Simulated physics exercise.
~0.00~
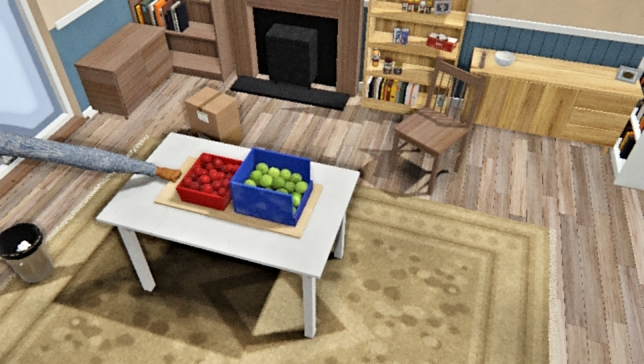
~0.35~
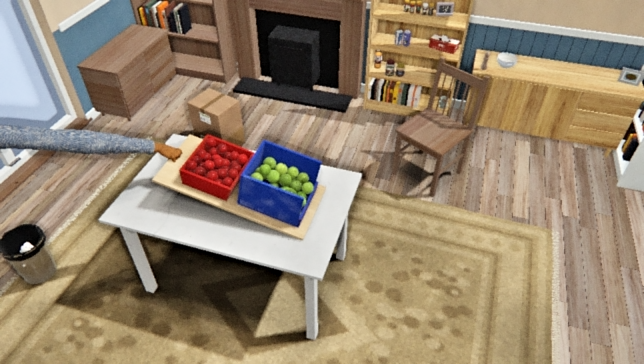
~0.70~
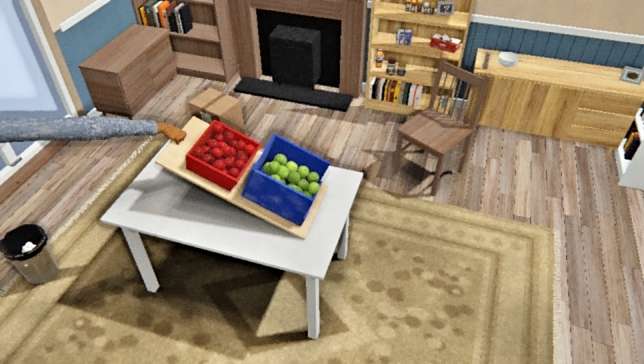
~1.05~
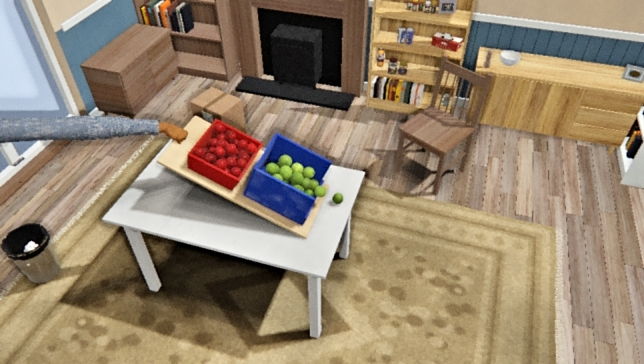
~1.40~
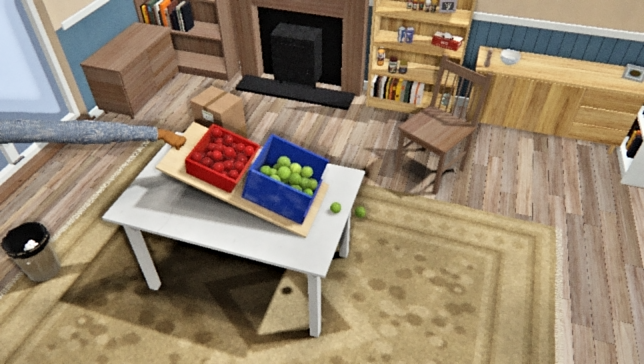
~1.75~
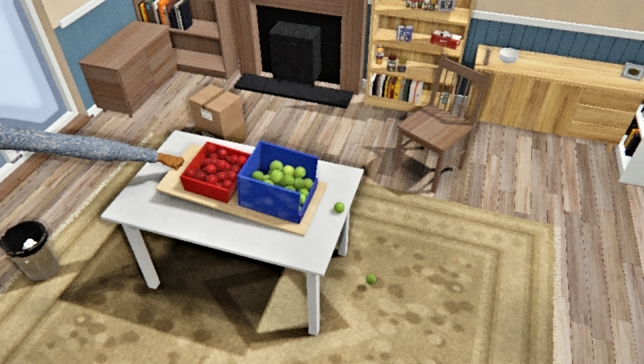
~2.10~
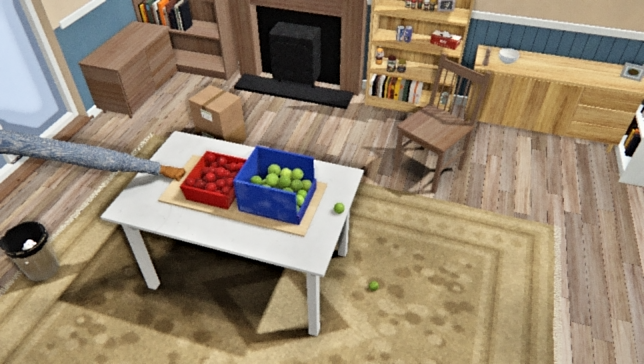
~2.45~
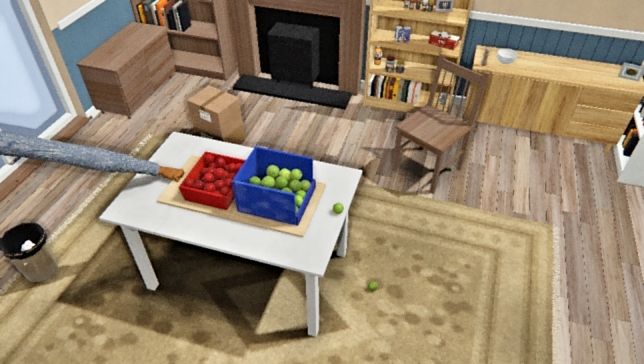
A board holding two fruit baskets tilts right, spills two green apples, and lowers flat.
